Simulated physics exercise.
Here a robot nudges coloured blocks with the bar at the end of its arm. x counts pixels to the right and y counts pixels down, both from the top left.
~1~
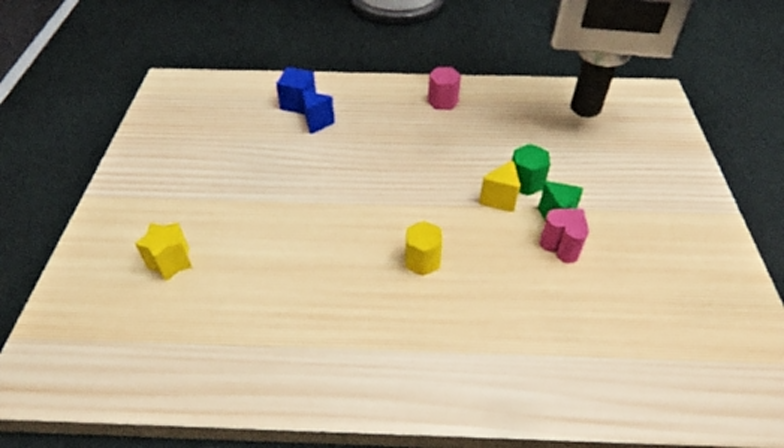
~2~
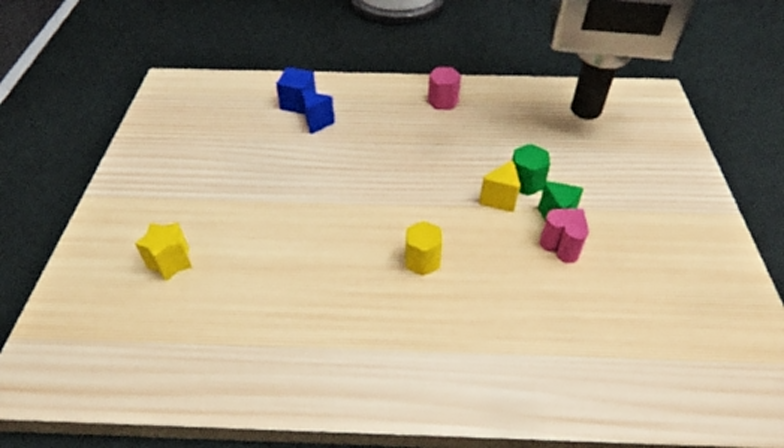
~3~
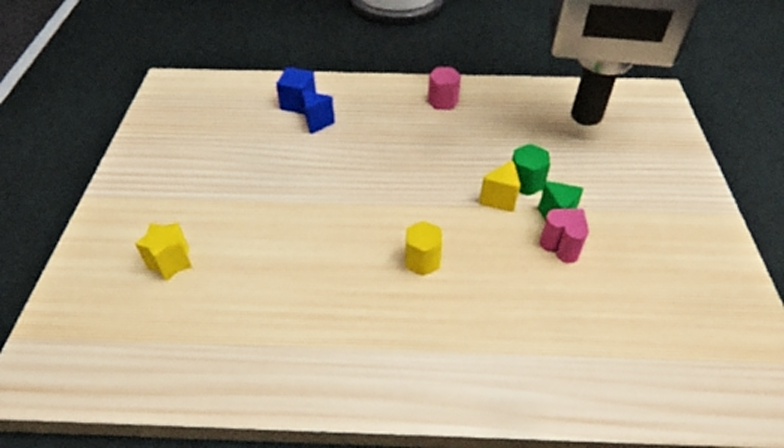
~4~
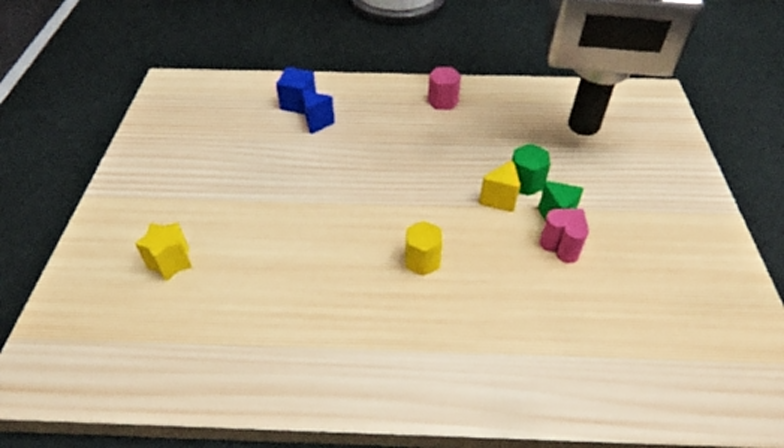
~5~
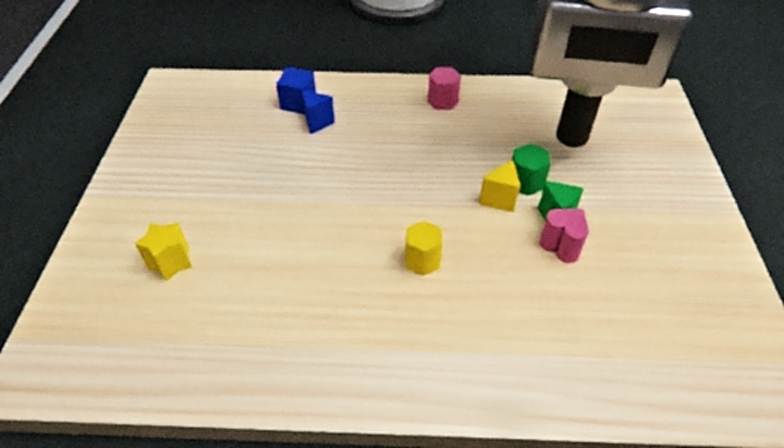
To begin with, a robot arm holds its dark bar over the upper right of a wooden board scattered with blue, pink, yellow and green blocks. The bar barely shifts at first, then moves a little downward and slightly left, nearer the green six-sided block, while every block stays still.
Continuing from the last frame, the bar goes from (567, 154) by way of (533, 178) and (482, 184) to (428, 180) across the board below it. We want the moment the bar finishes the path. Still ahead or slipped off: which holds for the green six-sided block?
The bar has lost it.
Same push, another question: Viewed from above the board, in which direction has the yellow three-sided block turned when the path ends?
That block twists counter-clockwise.
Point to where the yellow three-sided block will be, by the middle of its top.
Located at (441, 203).
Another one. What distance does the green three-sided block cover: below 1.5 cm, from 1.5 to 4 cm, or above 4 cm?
Up to 1.5 cm.
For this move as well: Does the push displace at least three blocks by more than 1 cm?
I expect not.
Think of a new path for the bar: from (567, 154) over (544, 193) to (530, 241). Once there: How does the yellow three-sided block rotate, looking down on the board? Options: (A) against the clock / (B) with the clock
Letter A.
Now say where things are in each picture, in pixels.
Bar tip (585, 109); block tops, yellow three-sided block (505, 174); green six-sided block (532, 156); green three-sided block (564, 192), in the first frame.
Bar (586, 111); blocks unchanged, in the second frame.
Bar (586, 117); blocks unchanged, in the third frame.
Bar (583, 127); blocks unchanged, in the fourth frame.
Bar (572, 138); yellow three-sided block (505, 174); green six-sided block (532, 156); green three-sided block (564, 192), in the fifth frame.
On the path given first. One third of the way, bar (537, 163); yellow three-sided block (490, 179), turned 35° anticlockwise; green six-sided block (511, 164), turned 20° clockwise.
Two thirds of the way, bar (483, 169); yellow three-sided block (449, 197), turned 60° anticlockwise; green six-sided block (460, 176).
At the end, bar (429, 165); yellow three-sided block (441, 203), turned 95° anticlockwise; green six-sided block (423, 179), turned 70° anticlockwise; green three-sided block in place.
